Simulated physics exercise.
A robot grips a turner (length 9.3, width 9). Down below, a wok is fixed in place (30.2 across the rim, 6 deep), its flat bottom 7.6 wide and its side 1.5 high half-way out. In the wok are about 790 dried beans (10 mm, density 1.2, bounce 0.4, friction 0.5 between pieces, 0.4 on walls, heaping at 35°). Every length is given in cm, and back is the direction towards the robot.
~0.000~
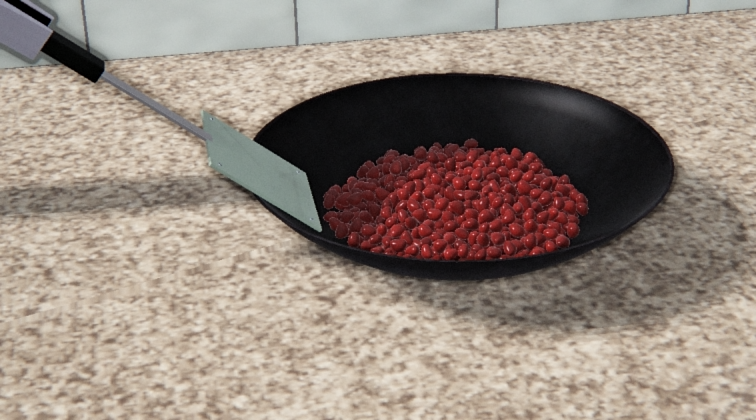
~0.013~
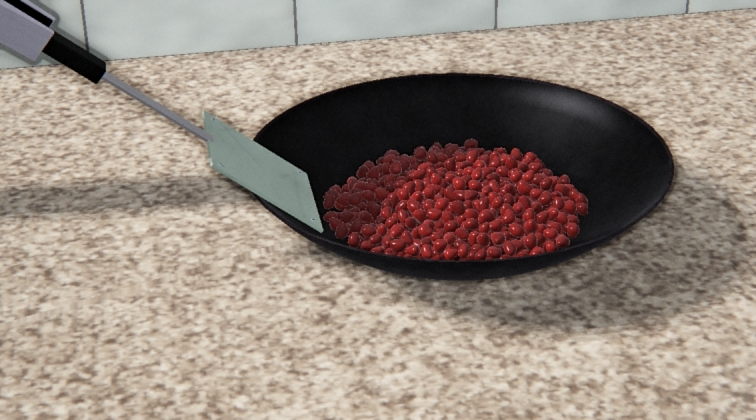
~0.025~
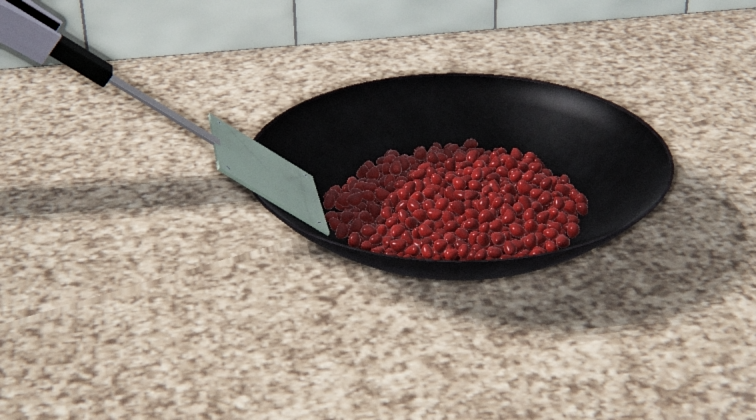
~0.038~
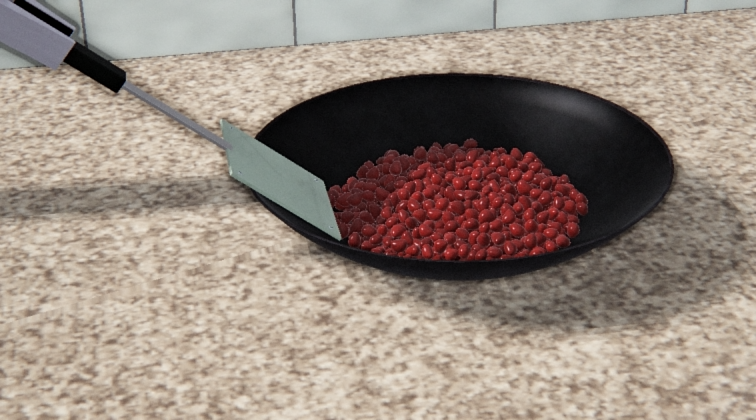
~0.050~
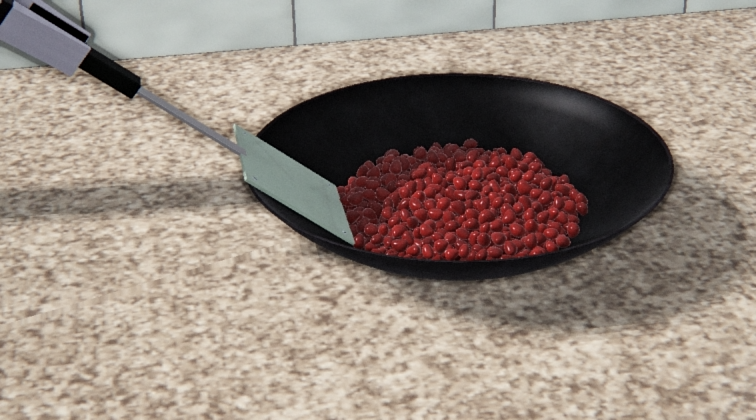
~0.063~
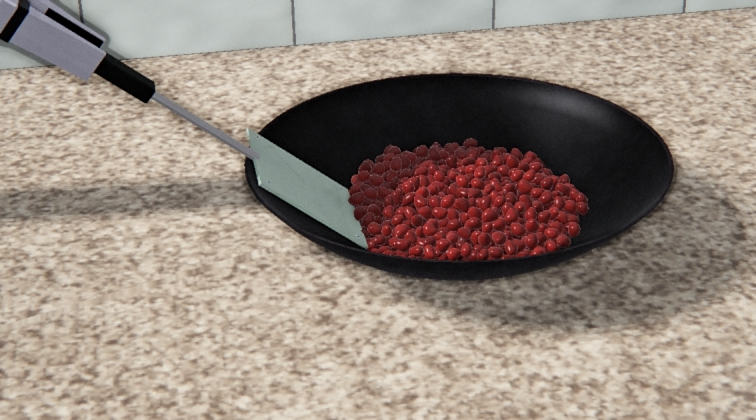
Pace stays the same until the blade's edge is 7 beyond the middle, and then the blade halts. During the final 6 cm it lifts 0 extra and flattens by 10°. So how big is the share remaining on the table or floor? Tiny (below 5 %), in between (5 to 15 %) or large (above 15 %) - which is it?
In between, so 5 to 15 %.
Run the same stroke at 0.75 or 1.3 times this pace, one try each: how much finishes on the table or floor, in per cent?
Some 5 per cent, then some 10 per cent, on the table or floor.
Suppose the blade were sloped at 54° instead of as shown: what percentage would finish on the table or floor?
Then roughly 10 percent.
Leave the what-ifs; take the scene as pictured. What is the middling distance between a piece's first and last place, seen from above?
8 cm.
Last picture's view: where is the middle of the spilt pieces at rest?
Close to (725, 195) in pixels.
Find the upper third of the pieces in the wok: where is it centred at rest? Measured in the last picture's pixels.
Around (600, 148).
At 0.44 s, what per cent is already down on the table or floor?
Close to 8 per cent of the load.
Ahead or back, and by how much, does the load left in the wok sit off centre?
Roughly 6.5 cm ahead of the centre.
After 0.13 s, sloping 39°, highest piece 6 above the table; 786 in the wok.
After 0.21 s, sloping 36°, highest piece 6 above the table; 786 in the wok.
After 0.44 s, sloping 29°, highest piece 8 above the table; 716 in the wok, 67 on the table or floor, 3 on the blade or in flight.
After 1.49 s, sloping 29°, highest piece 7 above the table; 715 in the wok, 71 on the table or floor.
At rest, 715 in the wok, 71 on the table or floor. That is 9 % on the table or floor.
